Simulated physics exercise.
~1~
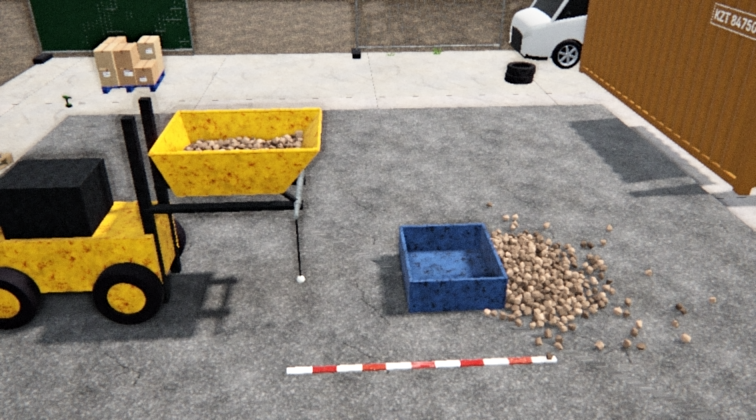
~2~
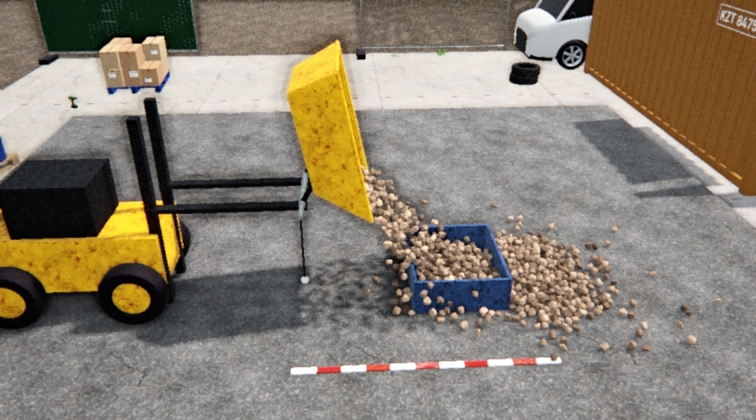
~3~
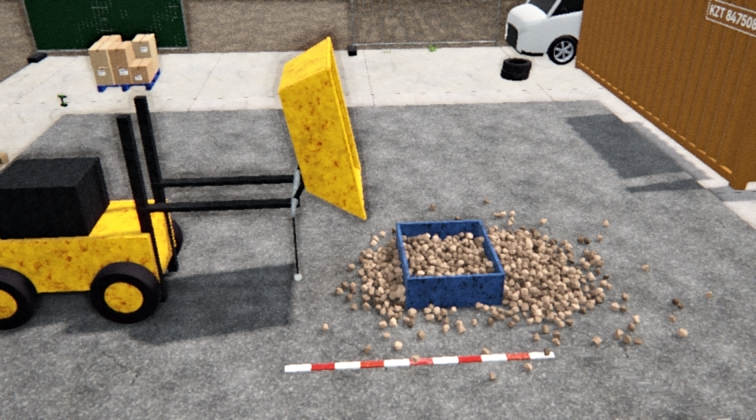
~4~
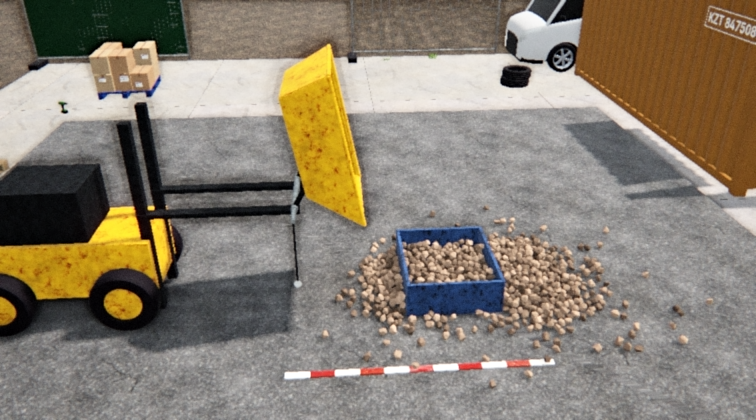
In a paved yard beside a rust-brown container, a yellow forklift on the left holds up a yellow skip loaded with small brown stones. An empty blue bin stands in front of it, with a heap of similar stones already spread along its right side. The skip tips steeply forward to the right, and the stones pour over its lip into the bin, some spilling on the near ground. Soon the skip is empty and stays tilted. At the end the bin is filled with stones, ringed by scattered ones, with the larger spread still on the right.
